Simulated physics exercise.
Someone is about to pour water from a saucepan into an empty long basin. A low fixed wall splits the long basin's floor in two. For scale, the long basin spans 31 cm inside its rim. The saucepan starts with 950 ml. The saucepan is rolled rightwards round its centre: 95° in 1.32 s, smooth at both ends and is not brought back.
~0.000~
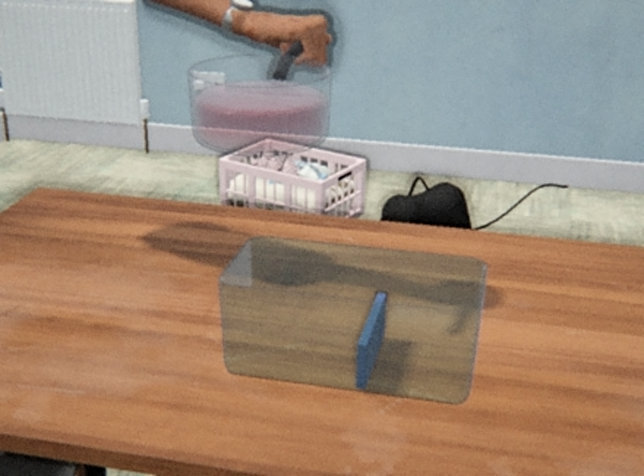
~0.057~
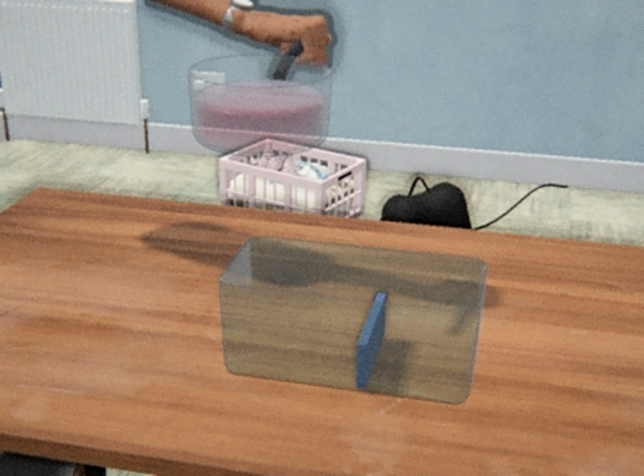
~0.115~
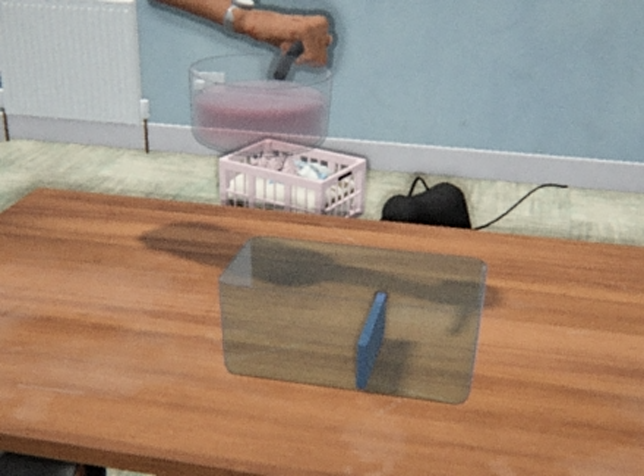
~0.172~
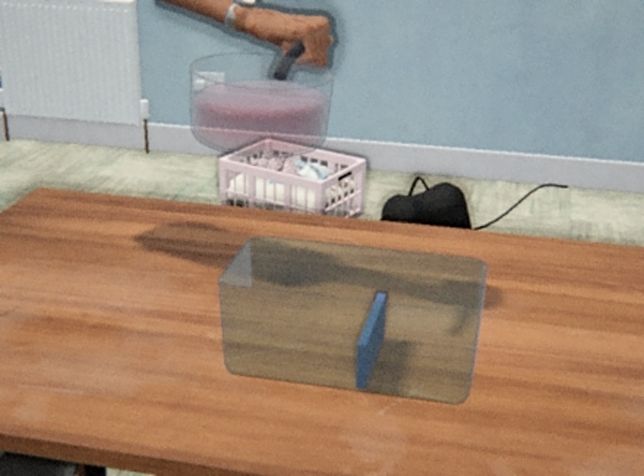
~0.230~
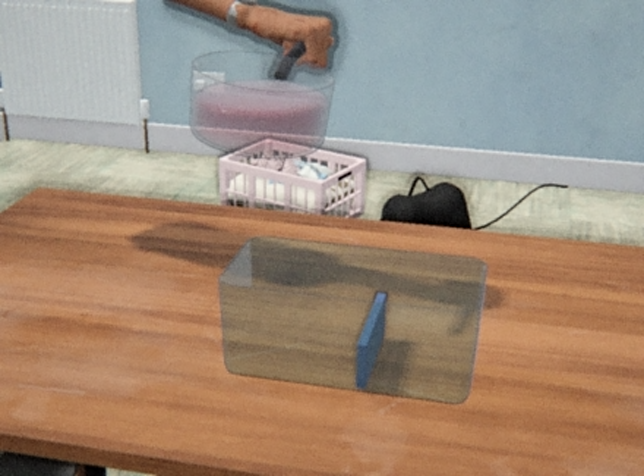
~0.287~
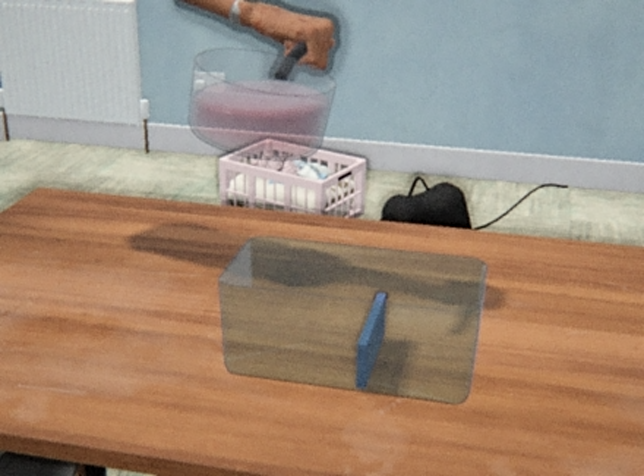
A room with a pale blue wall, a white radiator and a light floor is seen from slightly above a brown wooden table. On the table stands a clear, empty long basin with an upright blue wall inside, while behind it are a pink crate and a black object with a cord. A hand holds a transparent saucepan of pinkish liquid above the crate, at first almost still, then tilting it slightly rightwards as the camera stays fixed.
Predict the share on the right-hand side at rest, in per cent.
About 62 per cent.
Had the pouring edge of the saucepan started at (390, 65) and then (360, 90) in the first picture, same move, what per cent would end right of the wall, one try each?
First 85, then 85 per cent.
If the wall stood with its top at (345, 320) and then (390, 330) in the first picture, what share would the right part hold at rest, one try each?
In turn about 90 and 45 per cent.
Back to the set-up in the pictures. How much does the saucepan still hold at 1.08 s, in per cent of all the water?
About 20 per cent.
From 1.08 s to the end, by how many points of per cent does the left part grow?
About 30 per cent.
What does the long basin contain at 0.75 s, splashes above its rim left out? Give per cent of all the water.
About 2 per cent.
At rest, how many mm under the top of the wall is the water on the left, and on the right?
Left about 48 mm, right about 28 mm.
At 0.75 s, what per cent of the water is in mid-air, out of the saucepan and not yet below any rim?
About 24 per cent.
After 0.75 s the tilt is 57° and 73 per cent is still to pour, 1 is left of the wall and 1 right of it.
After 1.08 s the tilt is 88° and 21 per cent is still to pour, 6 is left of the wall and 54 right of it.
After 1.44 s the tilt is 95° and 4 per cent is still to pour, 30 is left of the wall and 62 right of it.
After 1.82 s the tilt is 95° and 1 per cent is still to pour, 36 is left of the wall and 62 right of it.
In the end 37 per cent lies left of the wall, 62 right of it and 1 outside.
